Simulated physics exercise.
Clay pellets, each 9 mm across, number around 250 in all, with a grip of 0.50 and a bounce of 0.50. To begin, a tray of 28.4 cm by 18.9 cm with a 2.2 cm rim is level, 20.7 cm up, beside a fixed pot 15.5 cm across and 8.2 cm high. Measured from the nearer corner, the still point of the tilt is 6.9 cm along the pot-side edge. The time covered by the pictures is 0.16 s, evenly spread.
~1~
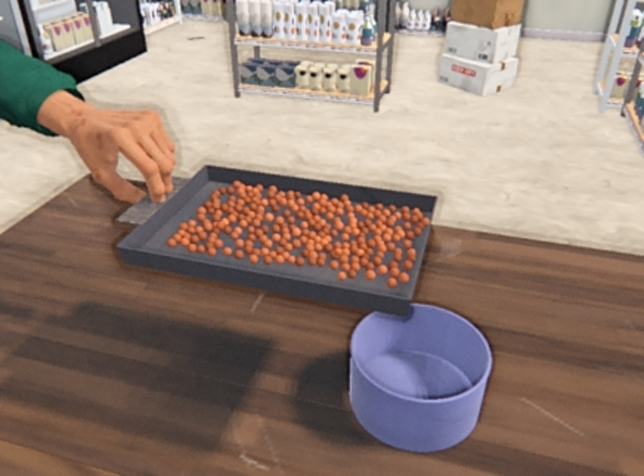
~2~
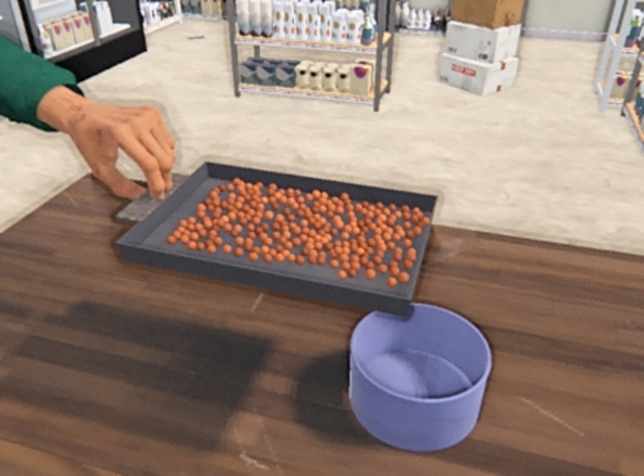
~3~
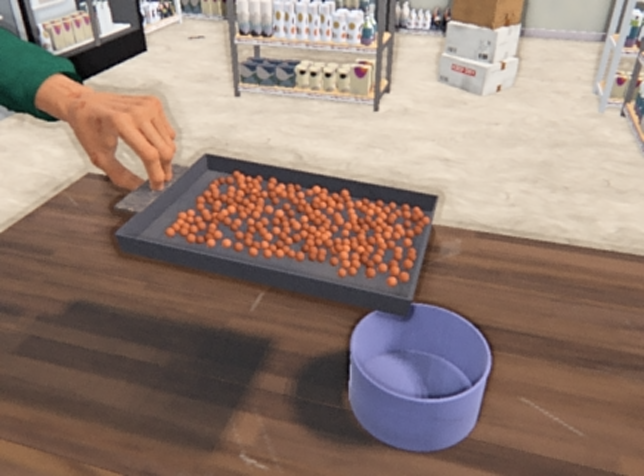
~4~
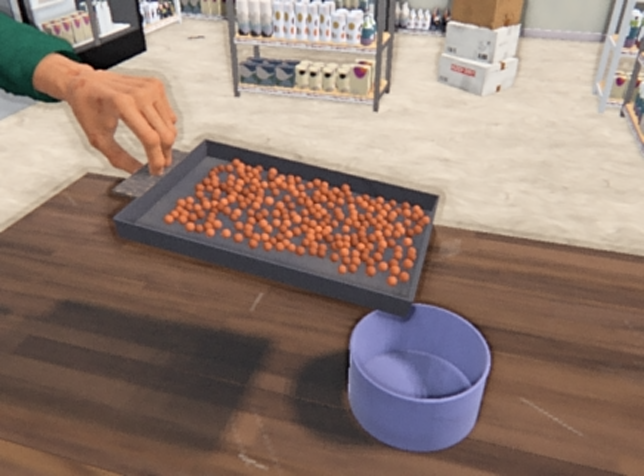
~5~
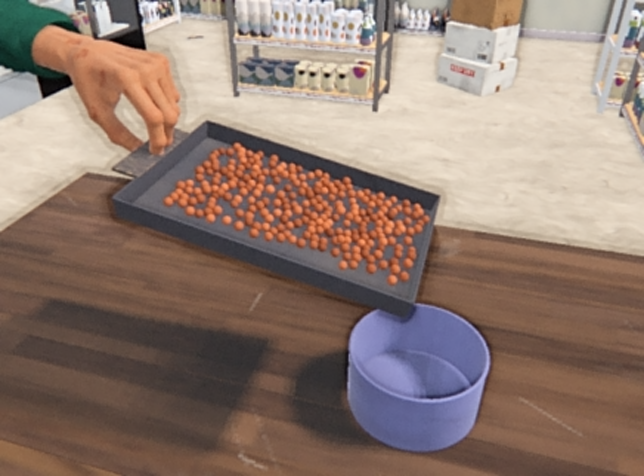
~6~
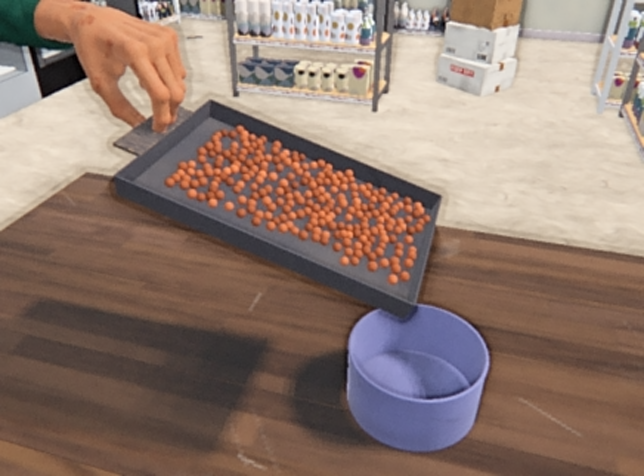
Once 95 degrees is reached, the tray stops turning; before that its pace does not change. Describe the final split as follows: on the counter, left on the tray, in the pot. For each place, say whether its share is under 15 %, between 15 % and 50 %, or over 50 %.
Counter: Over 50 %; tray: Under 15 %; pot: Between 15 % and 50 %.
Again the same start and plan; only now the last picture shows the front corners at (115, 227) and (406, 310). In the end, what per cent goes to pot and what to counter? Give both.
You'd end with pot at 5 and counter at 95.
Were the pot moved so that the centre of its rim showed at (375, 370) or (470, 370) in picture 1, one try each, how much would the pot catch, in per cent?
5 and 75 %.
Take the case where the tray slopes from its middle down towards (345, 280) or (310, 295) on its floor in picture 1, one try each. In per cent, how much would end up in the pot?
About 5 and 5 per cent.
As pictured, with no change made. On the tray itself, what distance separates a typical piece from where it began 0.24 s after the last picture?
By then it sits near 4 cm from where it began.
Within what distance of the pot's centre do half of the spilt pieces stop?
Roughly 20 cm from the centre.
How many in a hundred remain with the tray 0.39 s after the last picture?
About 100 per cent.
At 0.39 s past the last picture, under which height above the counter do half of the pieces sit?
Some 24 cm above the counter.
Then, 0.24 s after the last picture, tilt 57 degrees; the tray holds 100 %, the pot 0 %.
Then, 0.39 s after the last picture, tilt 82 degrees; the tray holds 100 %, the pot 0 %.
Then, 0.67 s after the last picture, tilt 95 degrees; the tray holds 20 %, the pot 15 %.
In the end, counter 65 %, tray 0 %, pot 30 %.
